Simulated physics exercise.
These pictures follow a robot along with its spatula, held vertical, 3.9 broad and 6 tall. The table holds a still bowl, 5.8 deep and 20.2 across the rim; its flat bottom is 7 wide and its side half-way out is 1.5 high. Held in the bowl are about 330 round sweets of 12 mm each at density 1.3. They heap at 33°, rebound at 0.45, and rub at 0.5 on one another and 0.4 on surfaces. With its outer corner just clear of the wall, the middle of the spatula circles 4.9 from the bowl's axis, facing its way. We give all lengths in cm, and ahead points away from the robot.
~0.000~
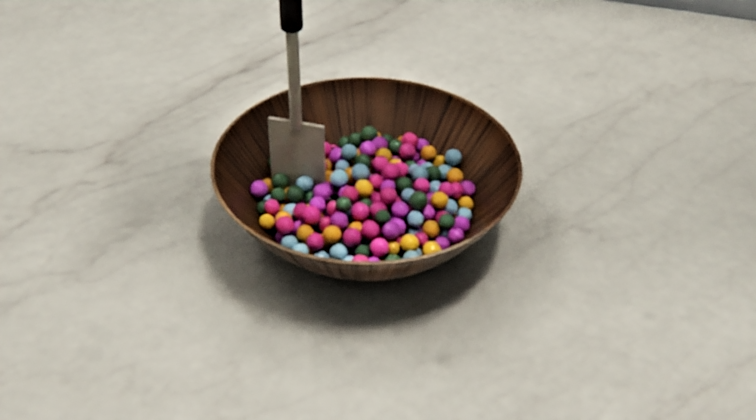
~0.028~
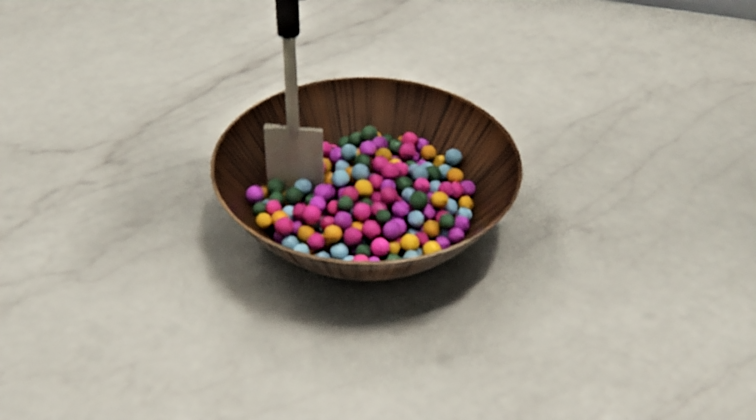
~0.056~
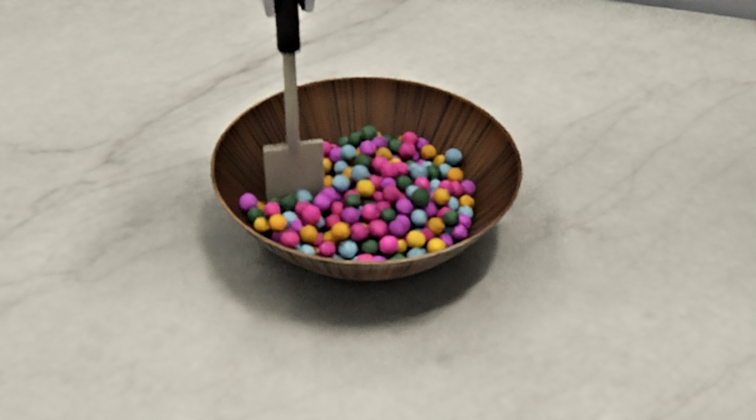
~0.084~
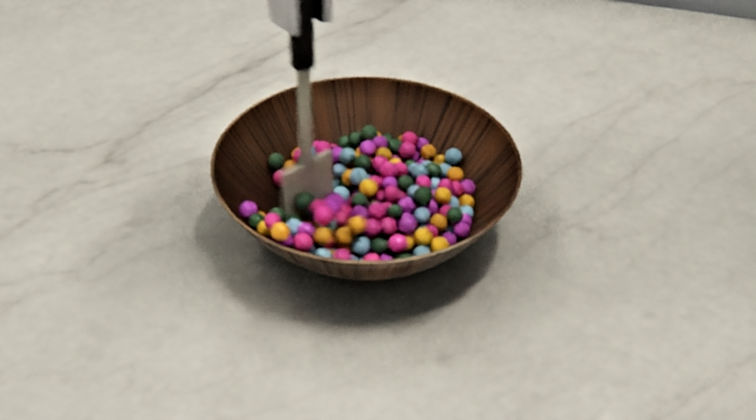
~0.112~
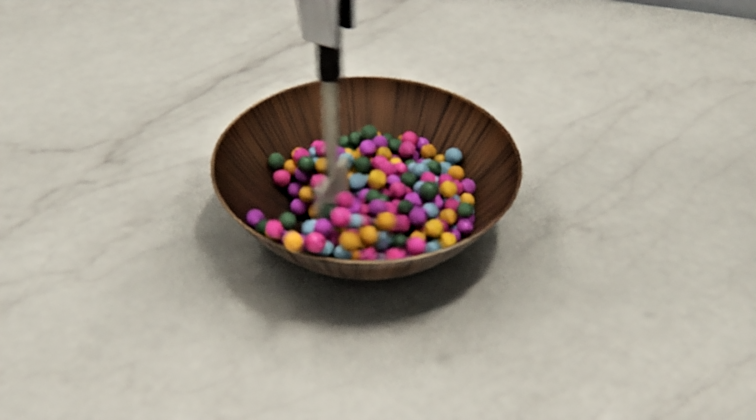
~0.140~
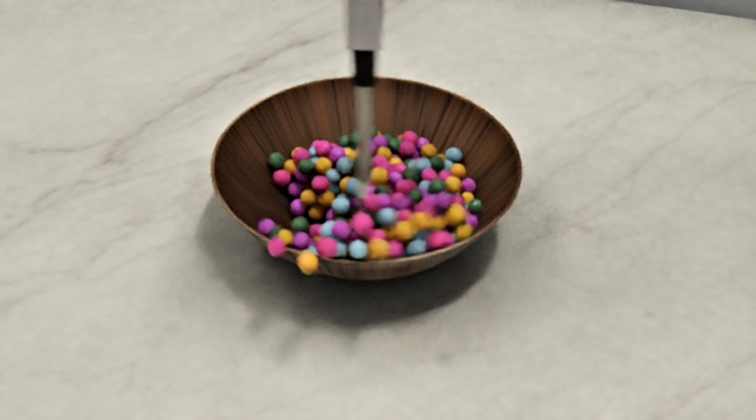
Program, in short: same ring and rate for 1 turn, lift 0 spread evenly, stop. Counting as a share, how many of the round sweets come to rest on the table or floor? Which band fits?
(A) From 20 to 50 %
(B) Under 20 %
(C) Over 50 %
The answer is A.
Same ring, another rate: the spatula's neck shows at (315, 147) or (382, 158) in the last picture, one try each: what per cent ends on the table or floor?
It comes to close to 10 per cent and close to 40 per cent.
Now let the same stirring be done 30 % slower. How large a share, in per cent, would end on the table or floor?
20 %.
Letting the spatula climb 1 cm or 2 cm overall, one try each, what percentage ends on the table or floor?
Close to 25 percent and close to 20 percent.
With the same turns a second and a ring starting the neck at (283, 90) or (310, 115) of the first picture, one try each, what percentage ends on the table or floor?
Roughly 30 and 20 per cent.
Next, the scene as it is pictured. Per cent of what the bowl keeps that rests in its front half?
Close to 60 in a hundred.
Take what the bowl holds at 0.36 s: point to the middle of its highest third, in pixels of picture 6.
Centre estimate: (339, 100).
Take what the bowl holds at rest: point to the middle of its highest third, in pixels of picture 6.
Somewhere close to (296, 210).
After 0.25 s, 199° round, highest piece 12 above the table; 295 in the bowl, 4 on the table or floor, 34 in flight or on the tool.
After 0.36 s, 295° round, highest piece 10 above the table; 260 in the bowl, 42 on the table or floor, 31 in flight or on the tool.
After 0.62 s, 0° round, highest piece 6 above the table; 212 in the bowl, 121 on the table or floor.
After 1.32 s, 0° round, highest piece 5 above the table; 212 in the bowl, 121 on the table or floor.
In the end, 212 in the bowl, 121 on the table or floor. That is 36 % on the table or floor.
